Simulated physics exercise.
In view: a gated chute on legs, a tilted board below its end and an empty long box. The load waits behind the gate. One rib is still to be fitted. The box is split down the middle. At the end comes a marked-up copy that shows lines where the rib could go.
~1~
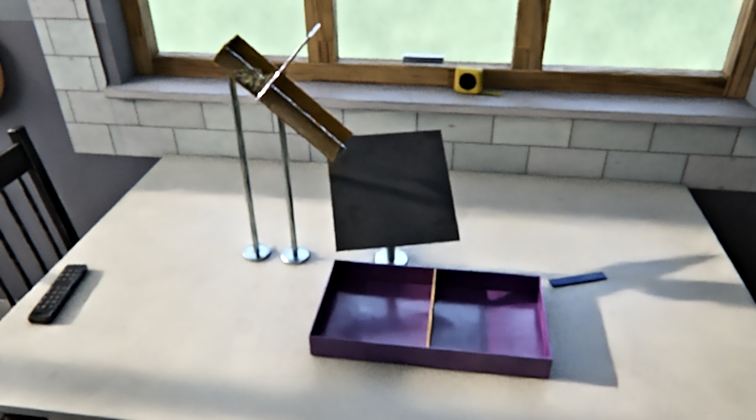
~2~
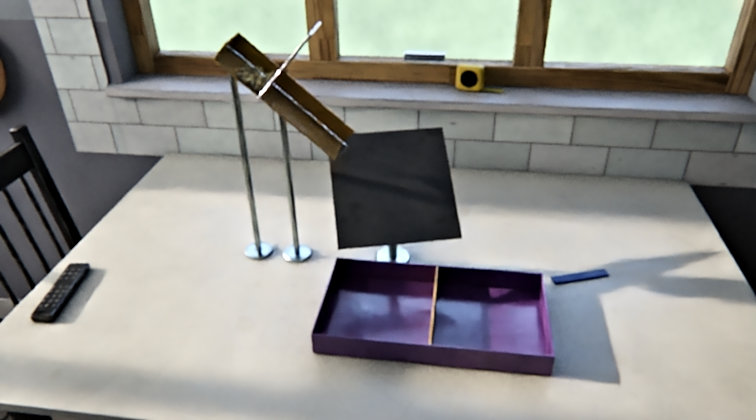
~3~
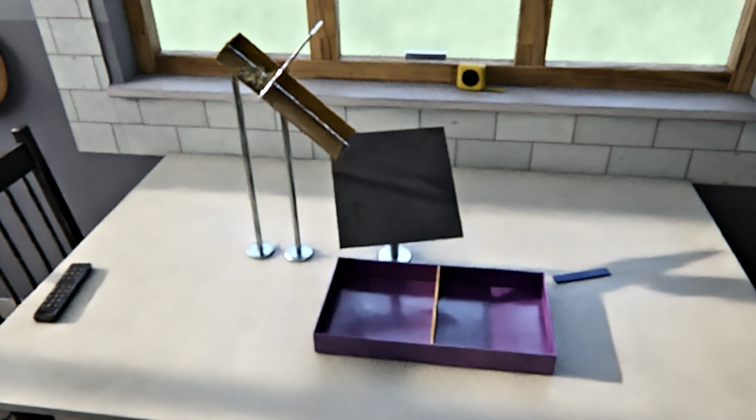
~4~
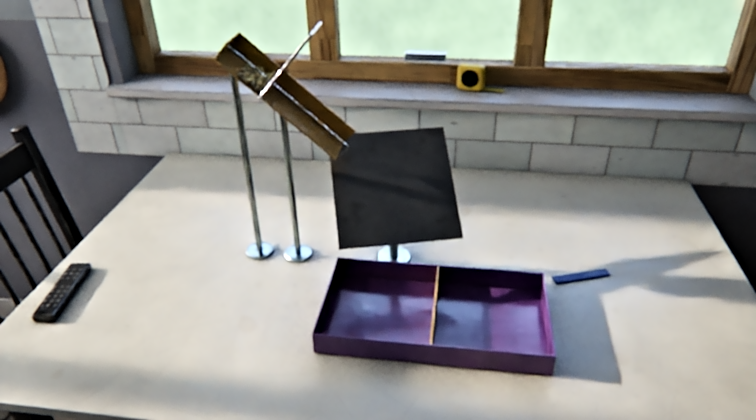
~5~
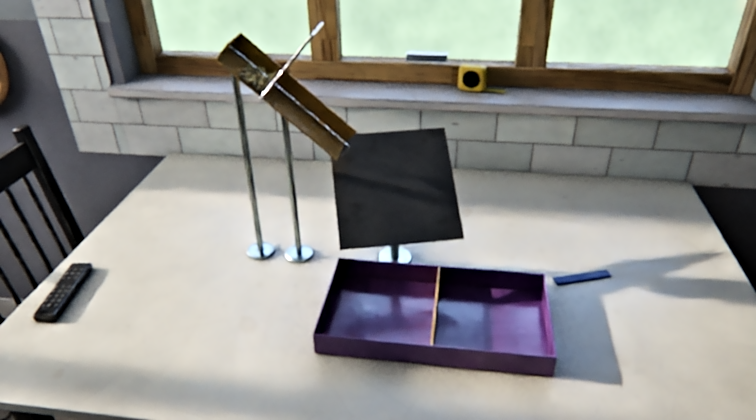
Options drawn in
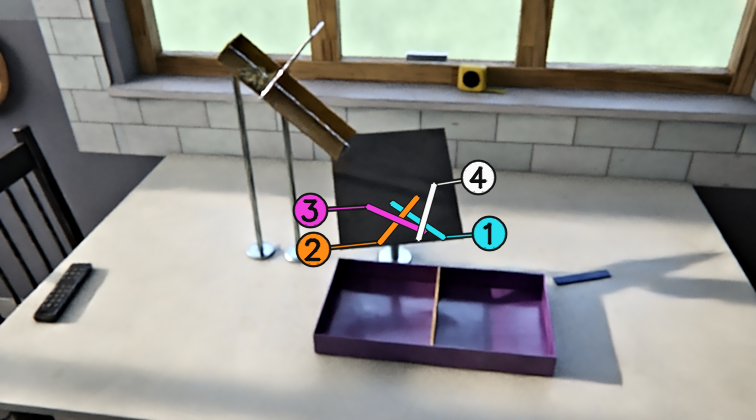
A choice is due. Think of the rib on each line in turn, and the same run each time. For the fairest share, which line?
1 beats the others.
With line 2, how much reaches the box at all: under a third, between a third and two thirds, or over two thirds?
It is over two thirds.
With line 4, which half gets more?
The left half.
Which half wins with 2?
More lands on the left.
On the marked copy, line 1 from (392, 203) to (443, 237); line 2 from (416, 197) to (380, 242); line 3 from (368, 206) to (424, 231); line 4 from (434, 185) to (418, 238).
Choosing 1, of what is caught, roughly half in the left half, roughly half in the right.
Choosing 2, of what is caught, almost all in the left half, about a tenth in the right.
Choosing 3, of what is caught, just a few in the left half, almost all in the right.
Choosing 4, of what is caught, almost all in the left half, just a few in the right.
